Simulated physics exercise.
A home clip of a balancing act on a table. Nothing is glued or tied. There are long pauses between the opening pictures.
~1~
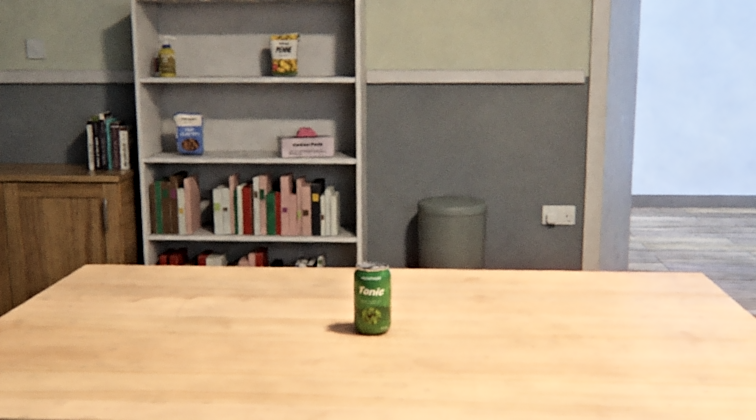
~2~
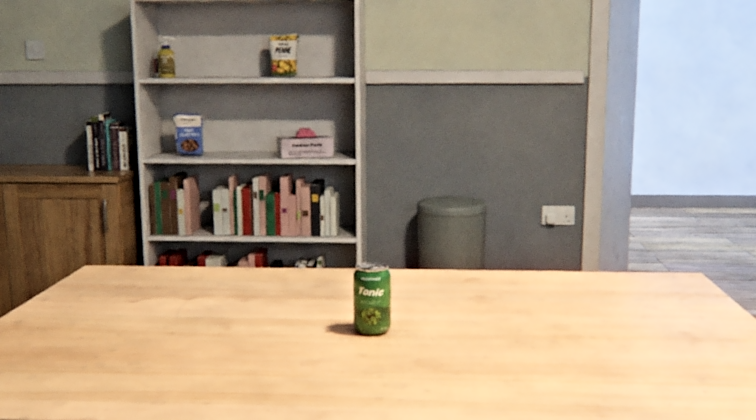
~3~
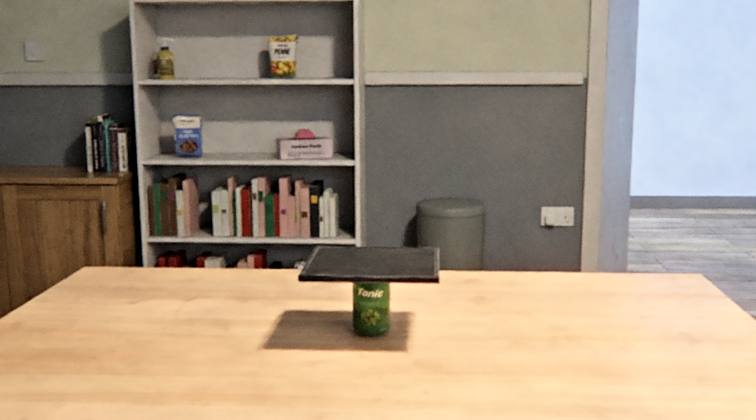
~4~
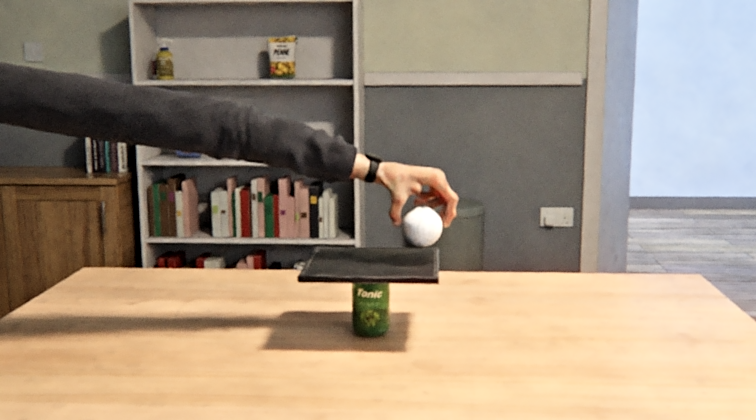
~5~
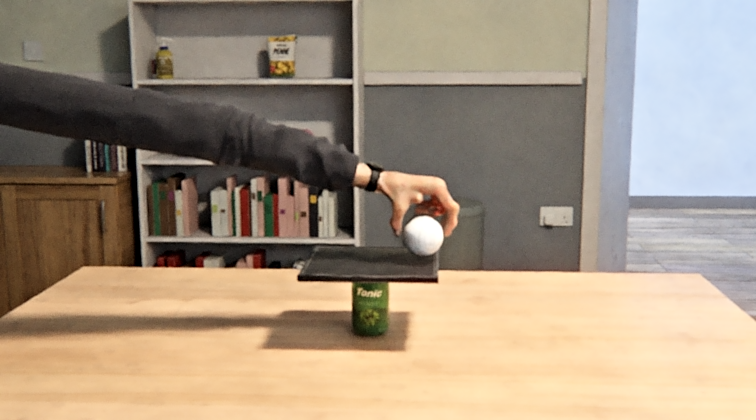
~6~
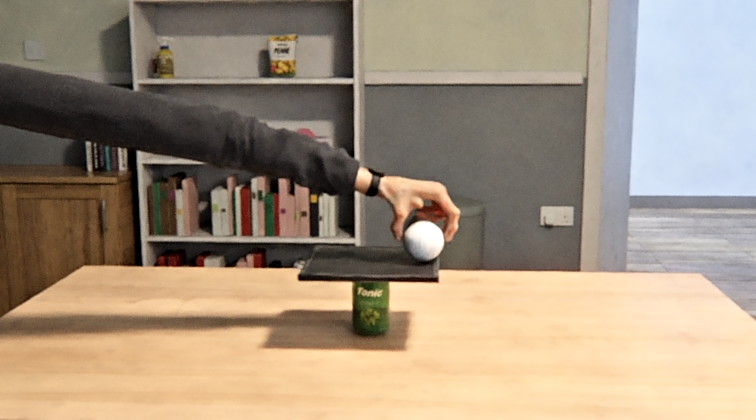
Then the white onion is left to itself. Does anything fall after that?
As it turns out, it loses its balance.
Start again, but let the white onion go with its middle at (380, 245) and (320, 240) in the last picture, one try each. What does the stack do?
In the first case it stays up; in the second case it gives way.
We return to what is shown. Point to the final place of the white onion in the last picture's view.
At about (460, 316).
Then, 0.40 s later than the last frame, white onion now fallen; black lid tilted by 65°.
Then, 0.80 s later than the last frame, black lid now fallen; green can moved a little.
When it is over, fallen, white onion and black lid; moved from the start, green can. End places, in pixels of the last picture, white onion near (460, 316). The stack comes apart.
